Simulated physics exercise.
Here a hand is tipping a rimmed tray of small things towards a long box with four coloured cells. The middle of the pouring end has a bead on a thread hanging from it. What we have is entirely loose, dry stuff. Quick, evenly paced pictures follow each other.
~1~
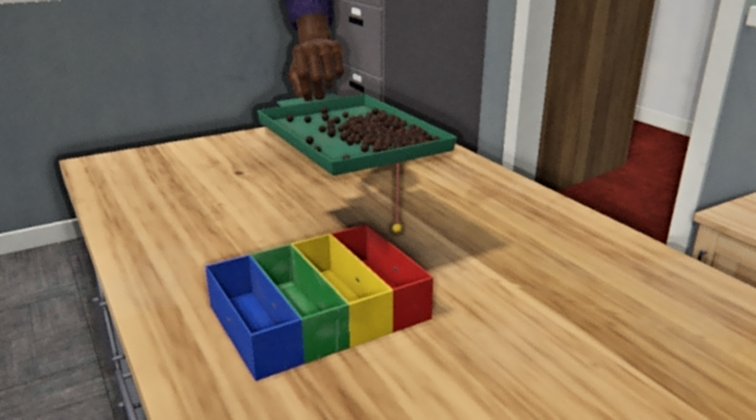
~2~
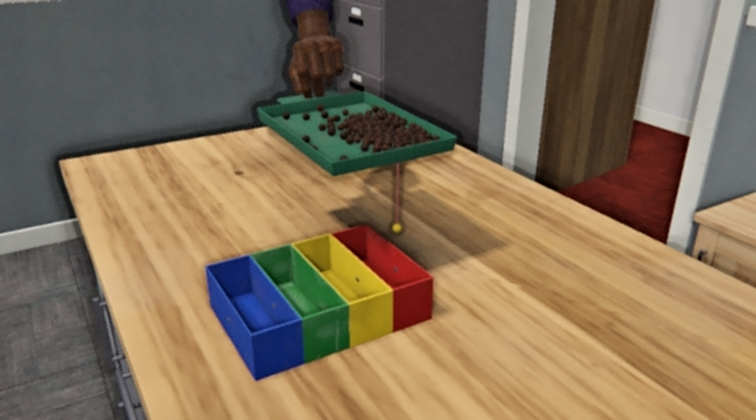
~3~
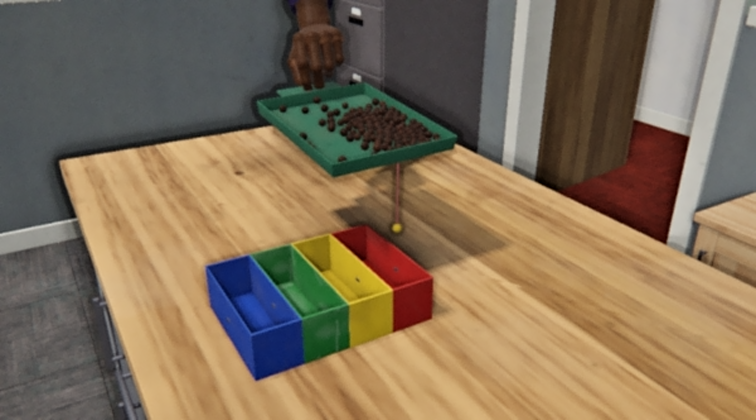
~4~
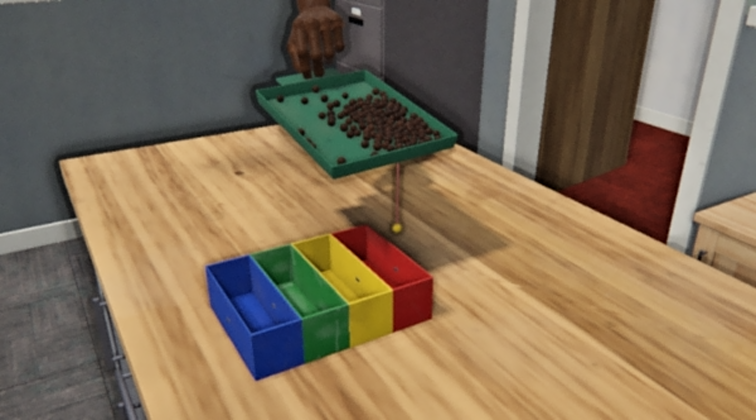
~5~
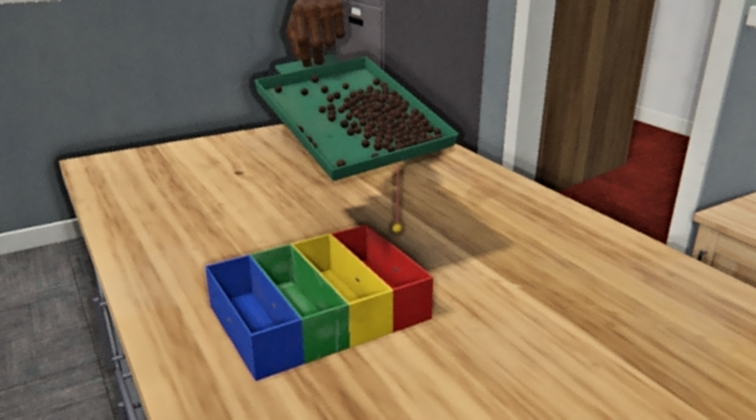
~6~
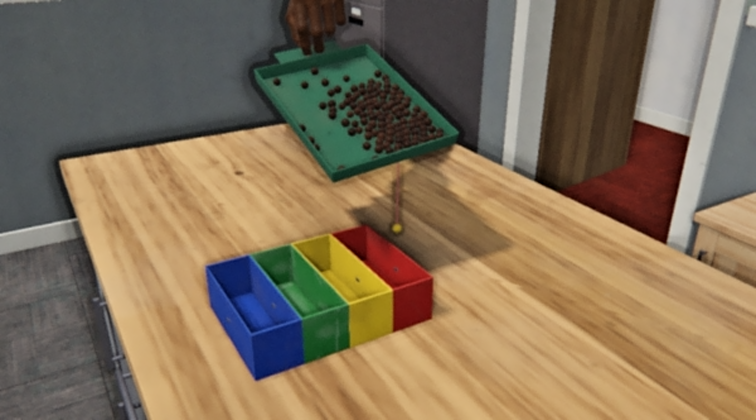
On a wooden table in a room with grey walls, a hand holds a green tray of small brown balls level above a box with blue, green, yellow and red cells. The hand then gradually raises the tray's far end, tilting it towards the viewer, and the balls shift slightly and spread a little.
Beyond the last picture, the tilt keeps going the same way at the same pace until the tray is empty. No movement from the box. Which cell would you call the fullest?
I would call the yellow cell the fullest.
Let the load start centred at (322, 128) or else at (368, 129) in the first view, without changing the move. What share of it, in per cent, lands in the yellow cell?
That would be 60 per cent, and then 60 per cent.
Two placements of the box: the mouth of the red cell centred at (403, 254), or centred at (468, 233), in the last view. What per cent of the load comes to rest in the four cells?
In order: 90 percent, then 90 percent.
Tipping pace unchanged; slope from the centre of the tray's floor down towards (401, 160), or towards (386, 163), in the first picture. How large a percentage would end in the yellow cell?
In order, some 10 % and some 20 %.
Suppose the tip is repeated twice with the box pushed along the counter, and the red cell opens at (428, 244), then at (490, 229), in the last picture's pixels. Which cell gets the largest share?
So the first one goes to the green cell and the second to the cell in blue.
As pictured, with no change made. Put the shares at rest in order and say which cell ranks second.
Place 2: The cell in red.
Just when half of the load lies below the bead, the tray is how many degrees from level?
Approx. 105° from level.
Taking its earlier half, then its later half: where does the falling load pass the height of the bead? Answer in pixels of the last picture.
First part (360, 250), rest (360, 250).
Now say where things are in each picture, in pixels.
In the first picture, corners of the pouring end at (333, 161) and (454, 137), level; middle of the load at (377, 131), chocolate balls; bead on its thread at (397, 228); blue cell at (278, 345); green cell at (326, 329); yellow cell at (371, 314); red cell at (412, 301).
In the second picture, corners of the pouring end at (333, 162) and (454, 137), level; middle of the load at (377, 130).
In the third picture, corners of the pouring end at (333, 163) and (455, 136), tipped barely, lowest at the left corner; middle of the load at (377, 126), a stray few on the move.
In the fourth picture, corners of the pouring end at (333, 166) and (455, 135), tipped a little, lowest at the left corner; middle of the load at (378, 121), a stray few on the move.
In the fifth picture, corners of the pouring end at (333, 168) and (456, 133), tipped a little, lowest at the left corner; middle of the load at (378, 116), a small part on the move.
In the sixth picture, corners of the pouring end at (334, 171) and (456, 133), tipped clearly, lowest at the left corner; middle of the load at (387, 114), most on the move; blue cell at (278, 345); green cell at (326, 329); yellow cell at (371, 314); red cell at (412, 301).
Soon, tray tipped steeply; nearly all on the tray; a stray few in the yellow cell.
A while on, tray tipped past a quarter turn; about a quarter on the tray; about a third in the yellow cell; about a quarter in the red cell; a stray few in the green cell; about a quarter falling or outside the box.
Towards the end, tray tipped past a quarter turn; about half in the yellow cell; about a quarter in the red cell; a stray few in the green cell; a small part falling or outside the box.
Finally, tray tipped past a quarter turn; about half in the yellow cell; about a quarter in the red cell; a stray few in the green cell; none in the blue cell; a small part outside the box.
